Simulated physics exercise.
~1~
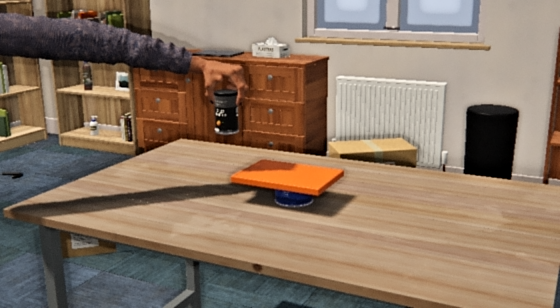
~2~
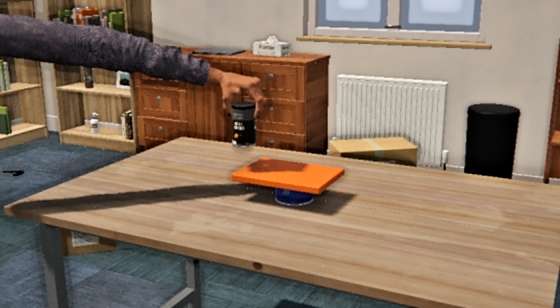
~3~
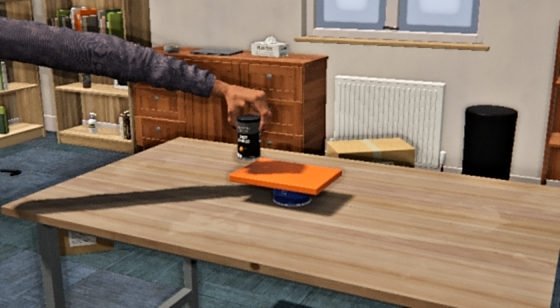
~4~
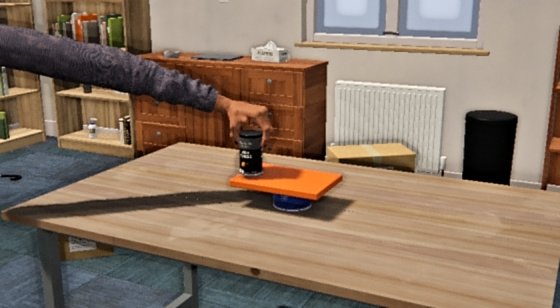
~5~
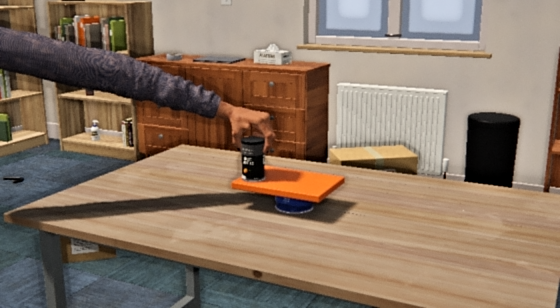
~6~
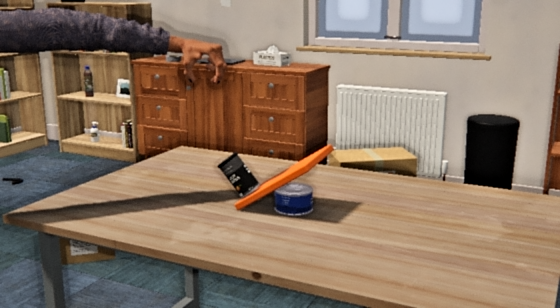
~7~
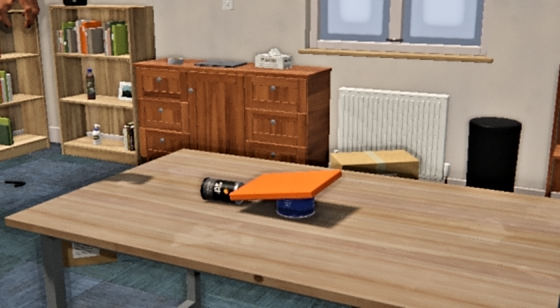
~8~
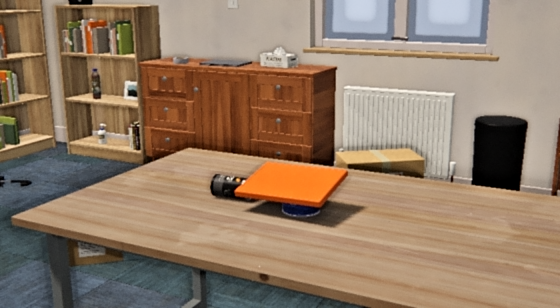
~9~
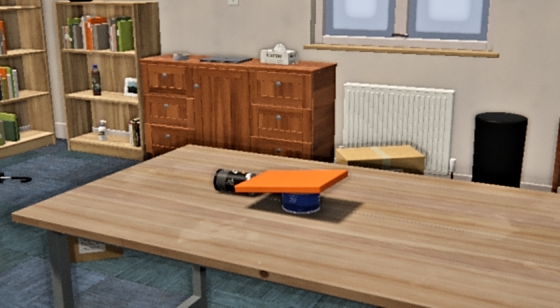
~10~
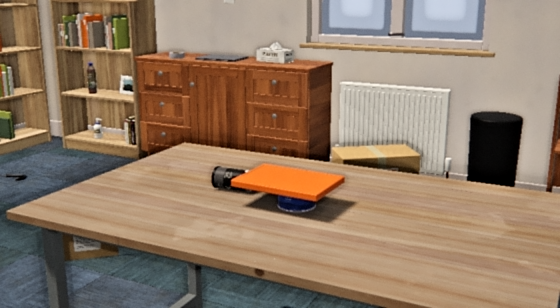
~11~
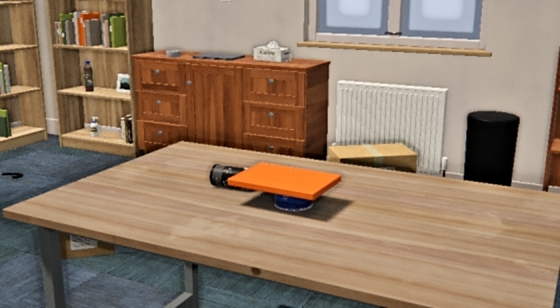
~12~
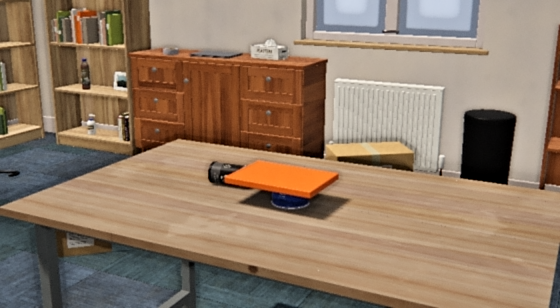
The clip opens on a wooden table where an orange lid lies flat across a small blue tub, while an arm reaches in from the left holding a black tin upright. The hand lowers the tin onto the left edge of the lid, then lets go and draws back. At once the lid tips steeply, its left side dropping and its right side rising, and the tin leans and slides off to the left. The lid swings back down to nearly level on the tub, which stays put. The tin ends on its side against the lid's left edge.
